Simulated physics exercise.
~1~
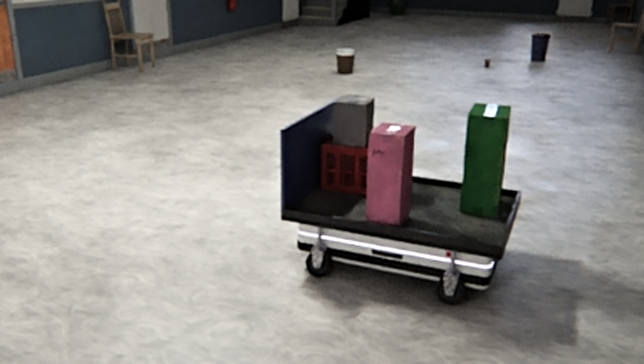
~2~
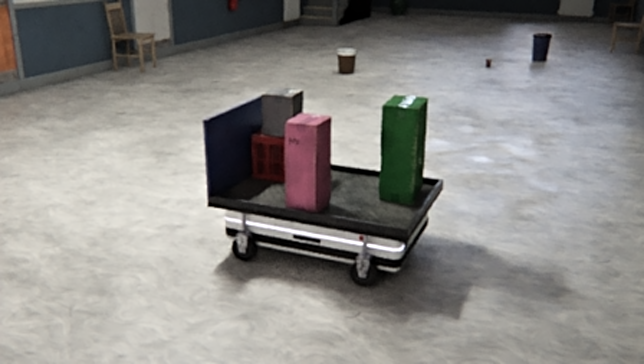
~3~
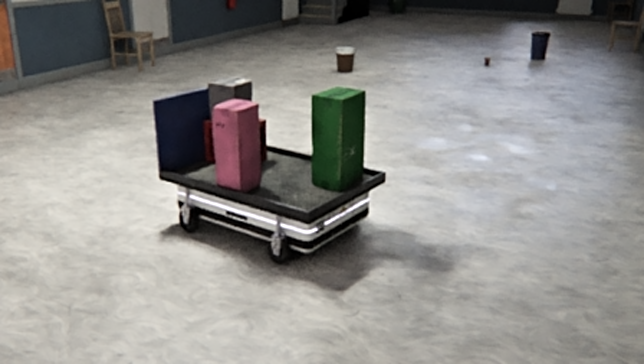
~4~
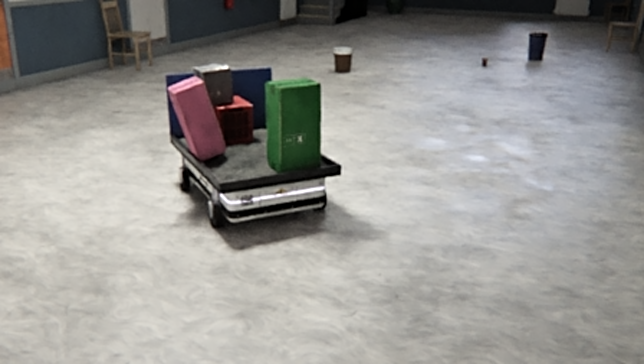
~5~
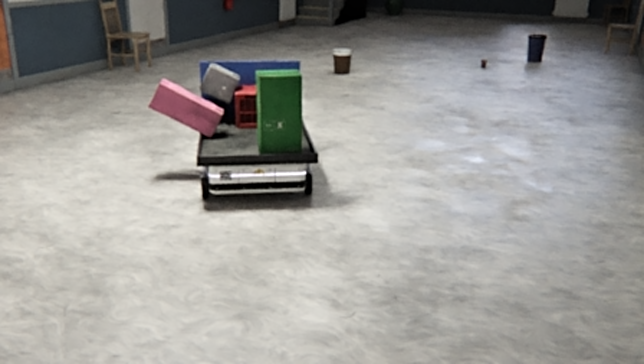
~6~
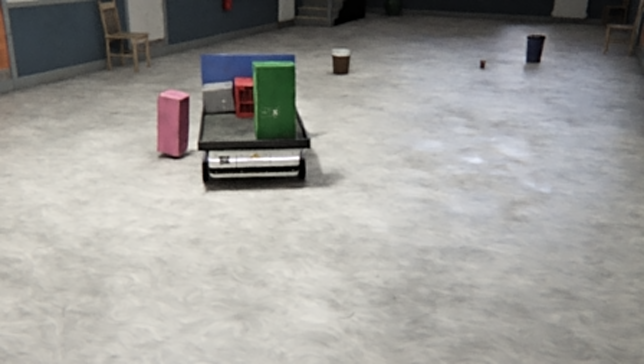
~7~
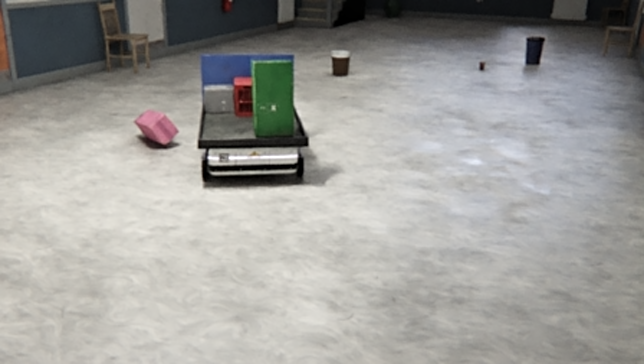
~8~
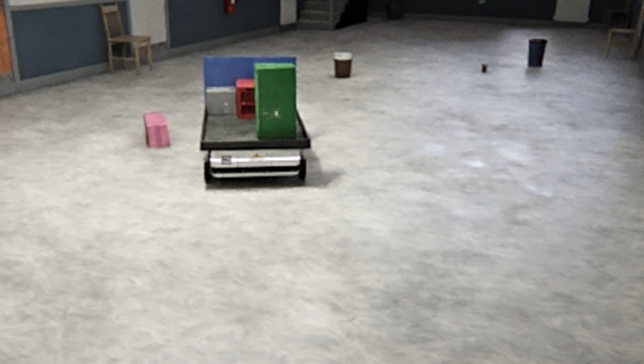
The clip opens on a wheeled cart with a blue end board, carrying a pink box, a green box, a grey box and a red crate across a grey floor. It rolls to the left and swings around, moving away from the camera. As it turns, the pink box leans left, then tips over the edge, while the grey box topples onto its side on the deck. The pink box lands on the floor and tumbles as the cart comes to rest. Finally, it lies left of the cart, while the green box still stands aboard beside the red crate.
